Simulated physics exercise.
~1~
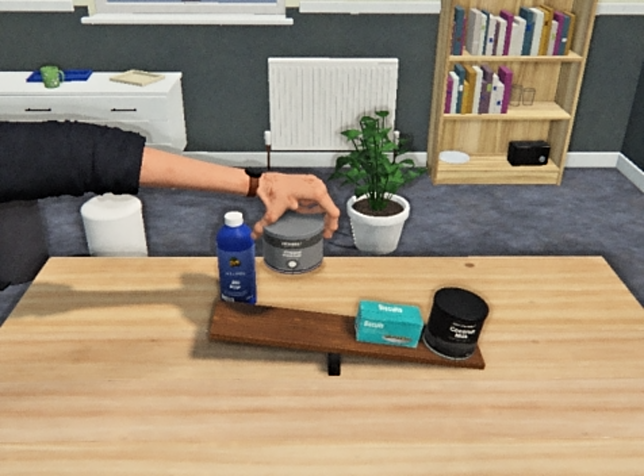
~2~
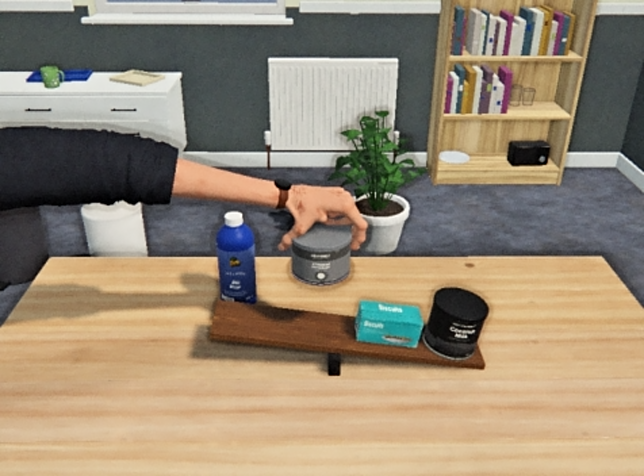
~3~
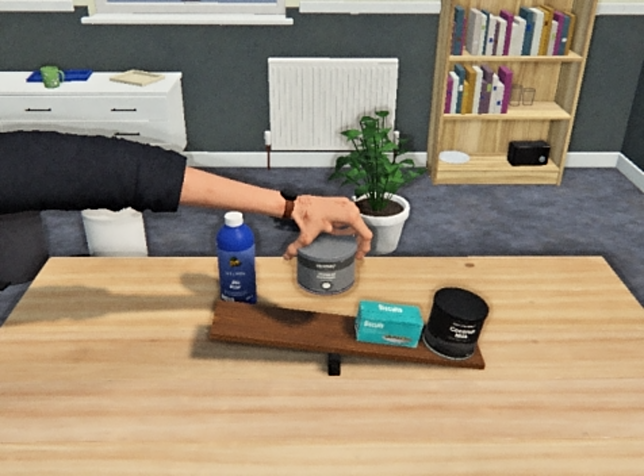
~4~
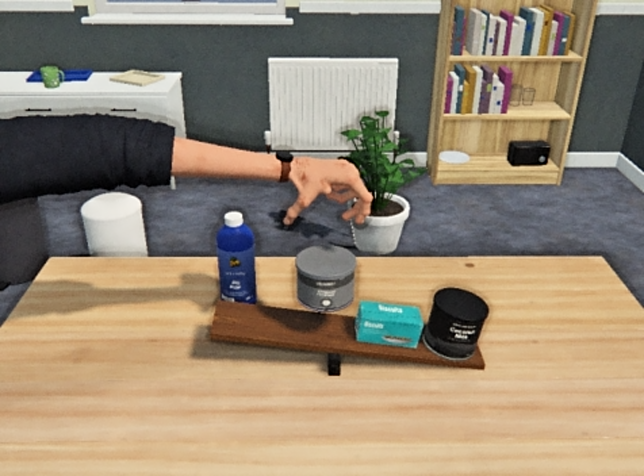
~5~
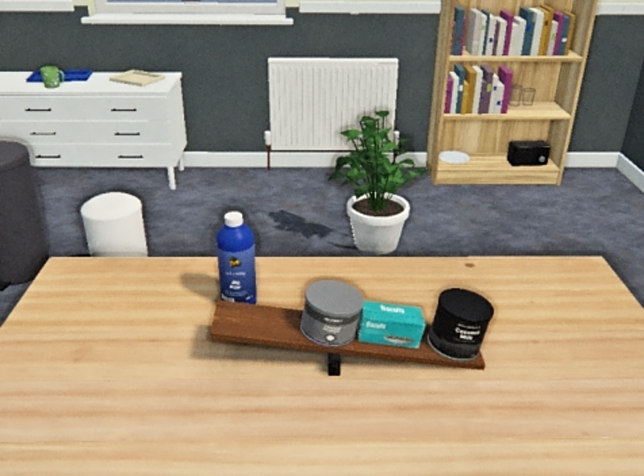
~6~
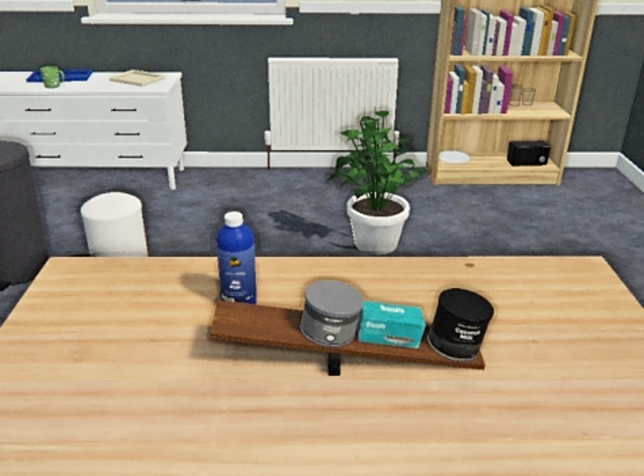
A hand drops a grey tub onto a tilted plank, which ends leaning the same way.
